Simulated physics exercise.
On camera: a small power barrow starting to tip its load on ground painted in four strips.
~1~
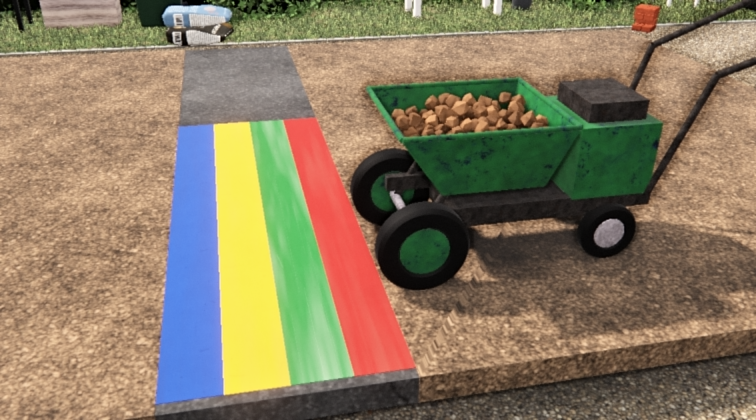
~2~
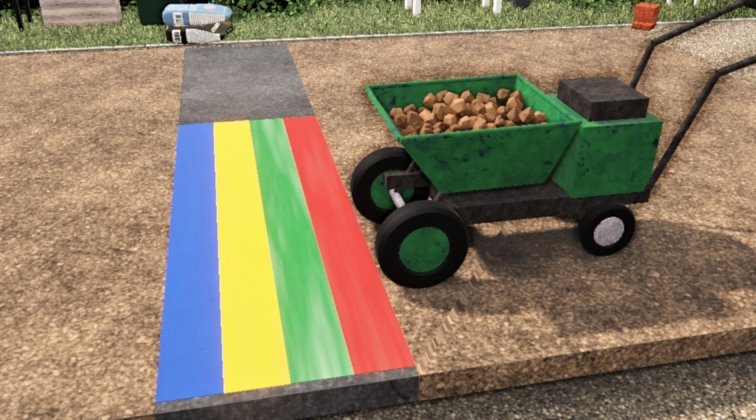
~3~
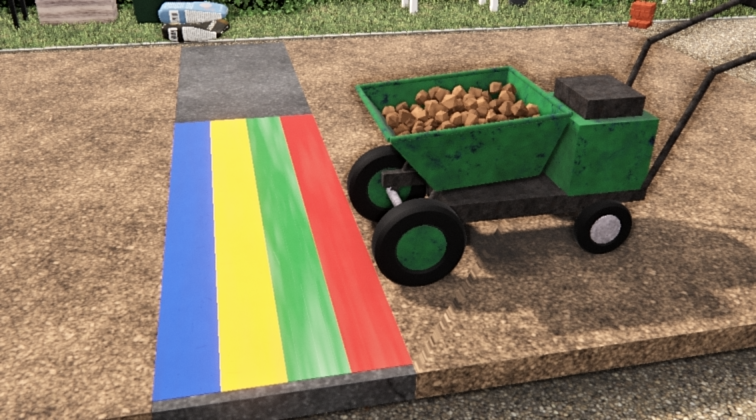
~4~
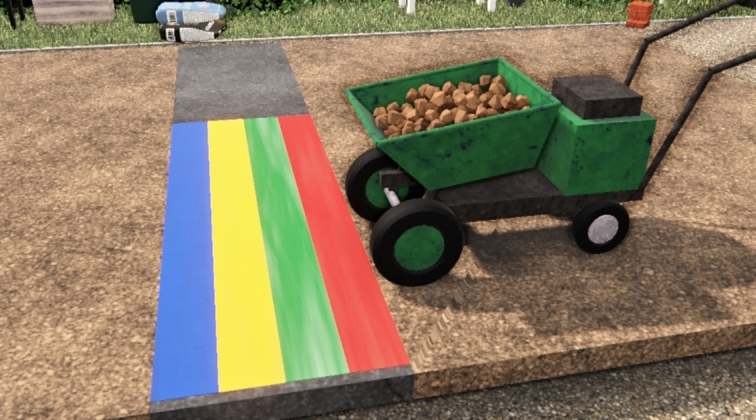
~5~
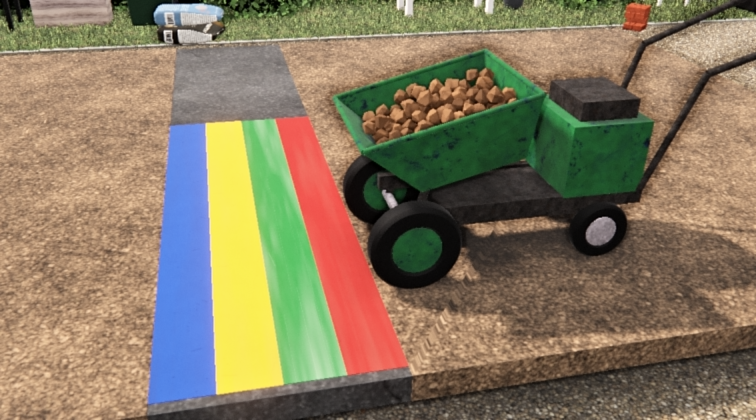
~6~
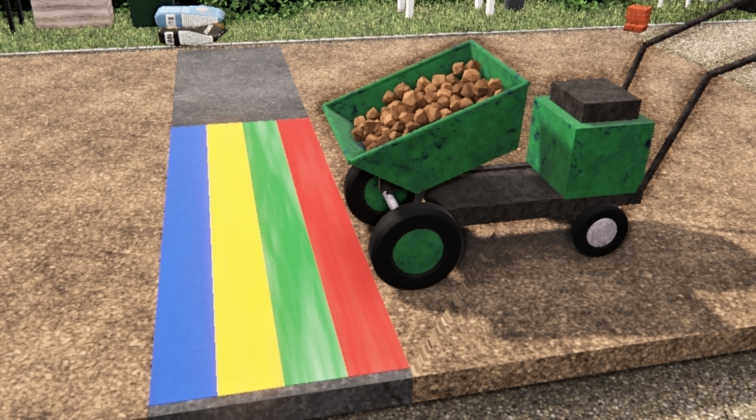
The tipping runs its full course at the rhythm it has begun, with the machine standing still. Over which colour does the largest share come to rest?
The yellow one gets the largest share.
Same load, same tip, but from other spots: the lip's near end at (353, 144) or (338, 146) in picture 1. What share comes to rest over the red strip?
Roughly 0 per cent, and 0 per cent.
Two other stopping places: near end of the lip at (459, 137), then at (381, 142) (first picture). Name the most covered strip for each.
One: The strip in green. Two: The yellow one.
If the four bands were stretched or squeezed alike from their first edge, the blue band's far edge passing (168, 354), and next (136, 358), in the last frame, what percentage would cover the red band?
Near 0 % and 0 %.
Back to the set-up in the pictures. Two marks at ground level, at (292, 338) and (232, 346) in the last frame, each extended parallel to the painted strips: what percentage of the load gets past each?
In turn 80 and 40 in a hundred.
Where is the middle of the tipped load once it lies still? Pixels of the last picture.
Around (230, 263).
Soon after the last picture, skip tipped steeply; all in the skip.
A little later, skip tipped right over; about two thirds in the skip; a small part over the green strip; about a quarter over the yellow strip; a small part over the blue strip; a stray few falling.
Later still, skip tipped right over; a small part in the skip; a stray few over the red strip; about a quarter over the green strip; about a third over the yellow strip; about a quarter over the blue strip; a small part off the paint.
At rest, skip tipped right over; a small part in the skip; a stray few over the red strip; about a quarter over the green strip; about a third over the yellow strip; about a quarter over the blue strip; a small part off the paint.
